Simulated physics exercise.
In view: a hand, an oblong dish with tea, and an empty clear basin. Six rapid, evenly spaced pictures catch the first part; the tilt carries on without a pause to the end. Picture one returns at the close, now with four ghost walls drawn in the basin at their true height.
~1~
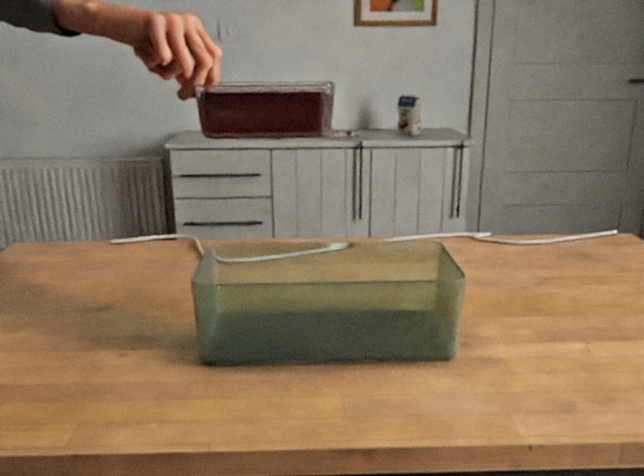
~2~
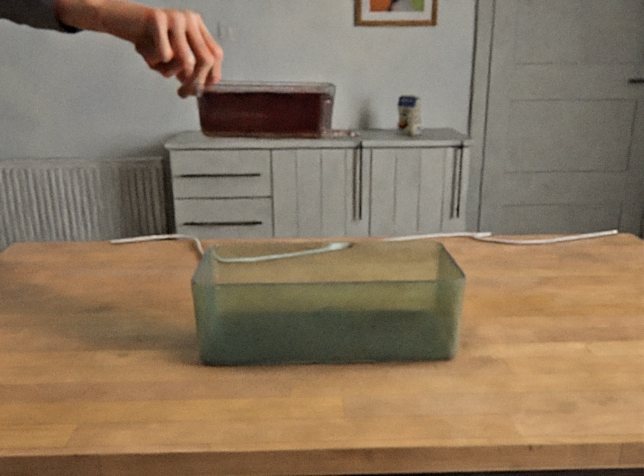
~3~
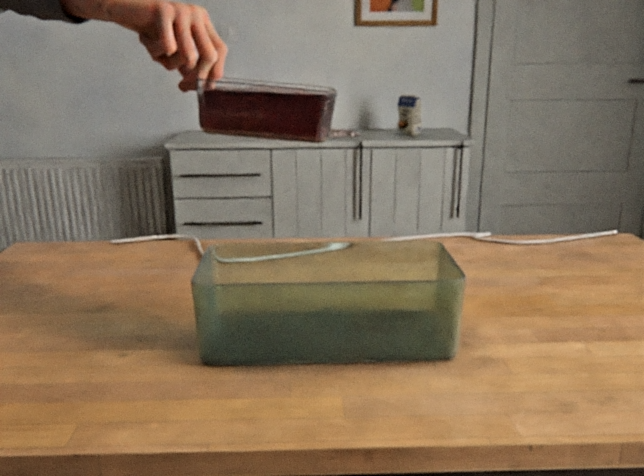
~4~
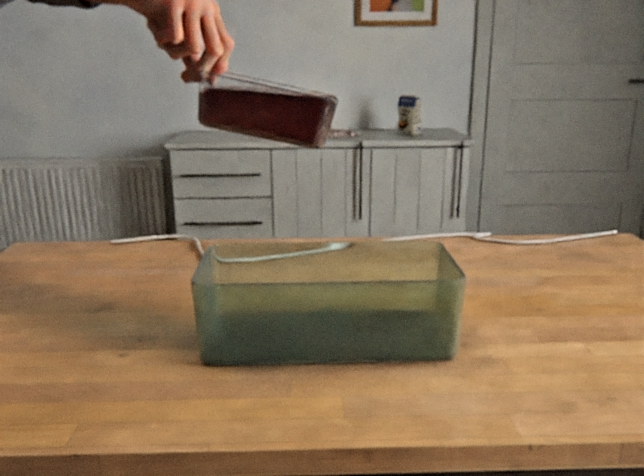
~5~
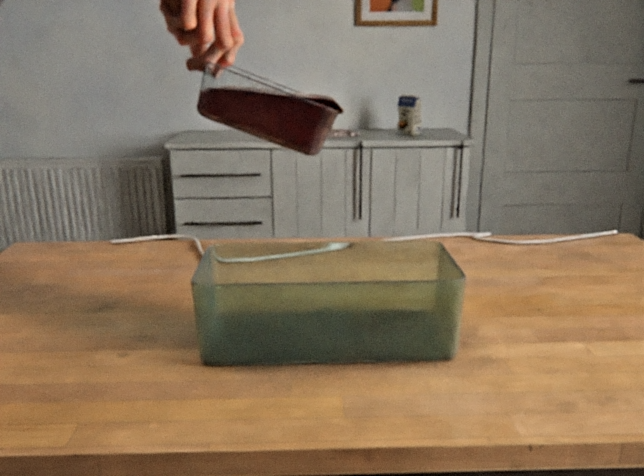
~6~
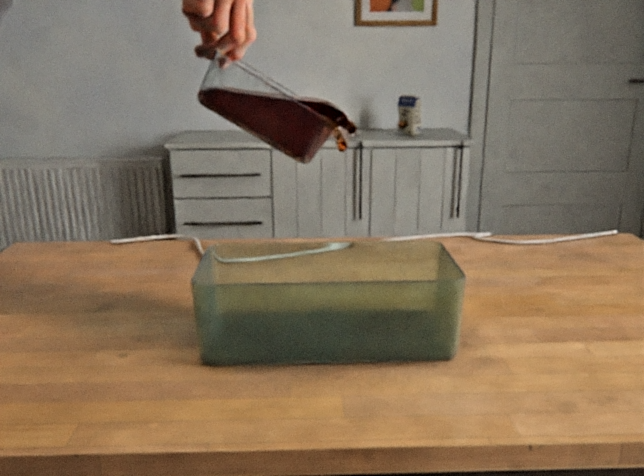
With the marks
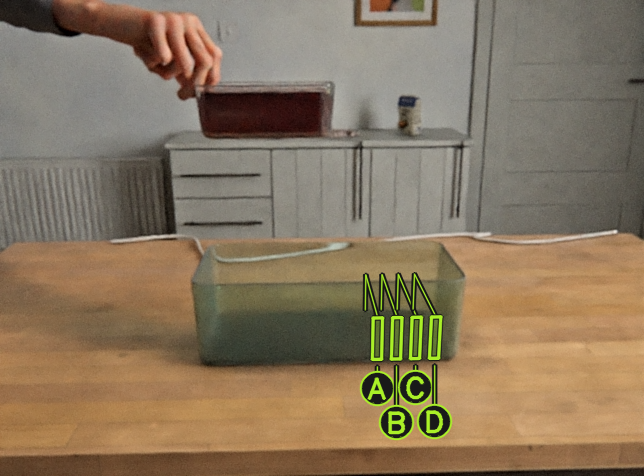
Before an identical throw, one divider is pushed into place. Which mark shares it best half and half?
Use place B.
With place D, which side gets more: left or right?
The left side.
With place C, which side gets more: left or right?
The left one.
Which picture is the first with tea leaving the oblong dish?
In picture 5.
In lime, A at (377, 366); B at (396, 366); C at (415, 365); D at (434, 365).
Choosing A, about 28 % ends left of the wall and 66 % right of it; 6 % is lost outside.
Choosing B, about 47 % ends left of the wall and 49 % right of it; 5 % is lost outside.
Choosing C, about 73 % ends left of the wall and 20 % right of it; 7 % is lost outside.
Choosing D, about 93 % ends left of the wall and 2 % right of it; 5 % is lost outside.
